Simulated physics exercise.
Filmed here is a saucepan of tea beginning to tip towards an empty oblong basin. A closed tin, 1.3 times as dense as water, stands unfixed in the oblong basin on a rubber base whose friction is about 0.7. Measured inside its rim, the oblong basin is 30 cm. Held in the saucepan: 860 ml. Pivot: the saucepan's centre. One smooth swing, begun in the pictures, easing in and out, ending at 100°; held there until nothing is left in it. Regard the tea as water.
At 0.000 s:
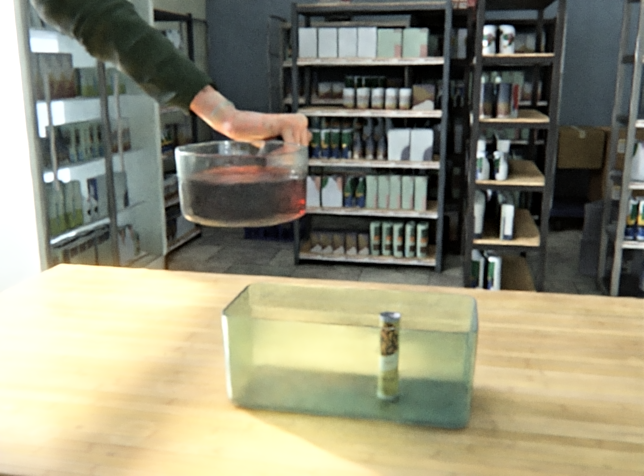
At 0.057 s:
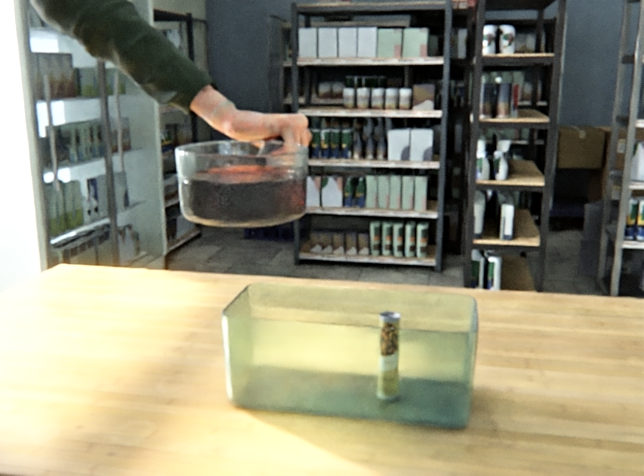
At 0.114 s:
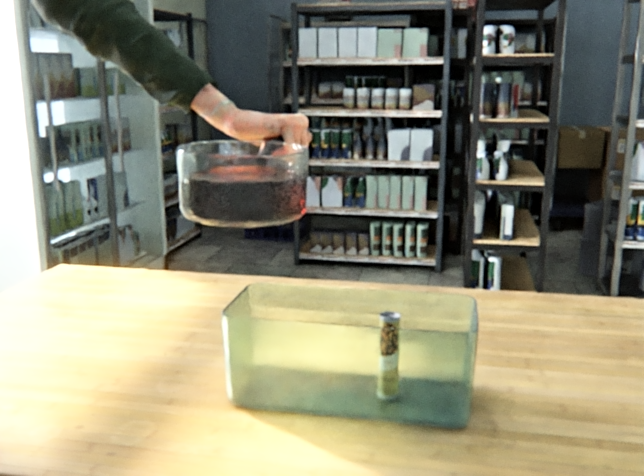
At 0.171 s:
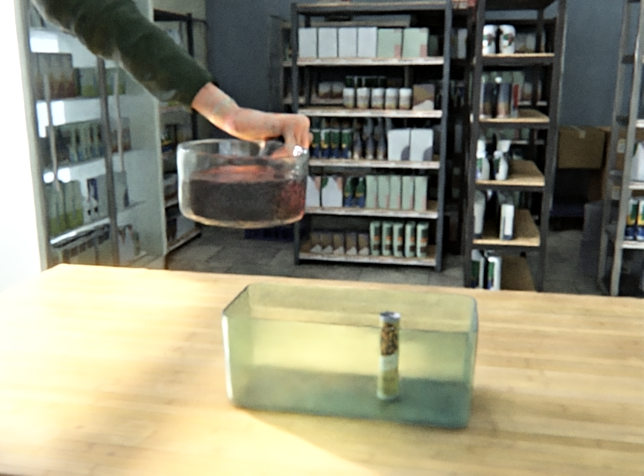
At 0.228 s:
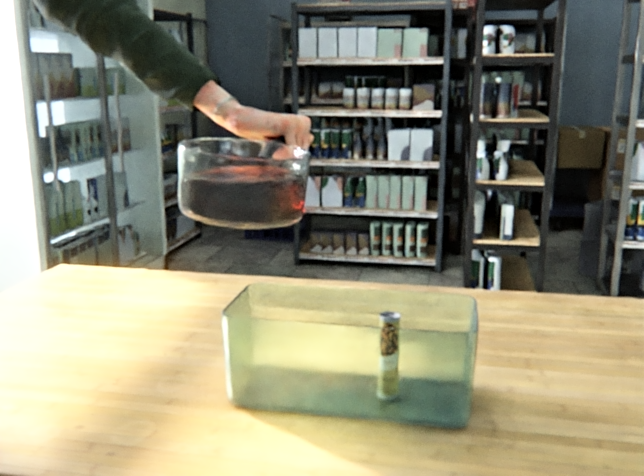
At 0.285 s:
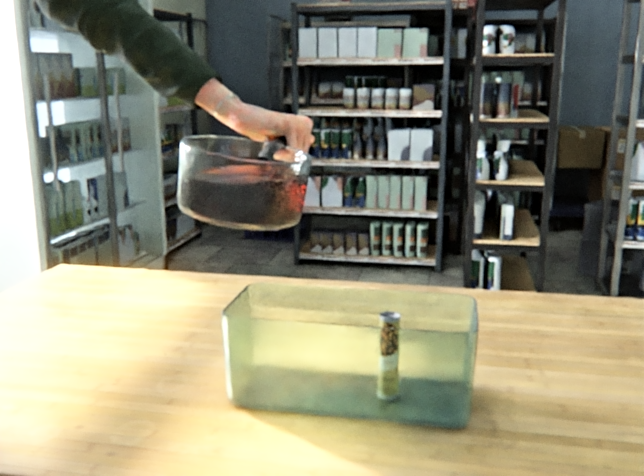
A hand holding a clear pan of dark tea above a glass basin with a tin inside, slowly tilting it slightly rightward.
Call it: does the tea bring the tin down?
Call: Not brought down.
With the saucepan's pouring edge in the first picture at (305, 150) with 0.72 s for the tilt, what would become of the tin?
Then the tin comes down.
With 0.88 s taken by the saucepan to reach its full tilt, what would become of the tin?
In that case the tin overturns.
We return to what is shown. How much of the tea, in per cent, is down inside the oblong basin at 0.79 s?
Near 3 in a hundred.
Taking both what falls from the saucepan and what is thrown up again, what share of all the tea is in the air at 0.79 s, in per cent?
It comes to about 20 percent.
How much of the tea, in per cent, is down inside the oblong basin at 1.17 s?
Some 64 per cent.
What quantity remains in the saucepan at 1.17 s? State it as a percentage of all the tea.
About 22 per cent.
By 0.79 s the tilt is 56° and 78 per cent is still to pour; the tin stands where it began.
By 1.17 s the tilt is 89° and 21 per cent is still to pour; the tin stands where it began.
By 1.56 s the tilt is 100° and 2 per cent is still to pour; the tin stands where it began.
By 1.98 s the tilt is 100° and 0 per cent is still to pour; the tin stands where it began.
At rest the tin stands where it began.
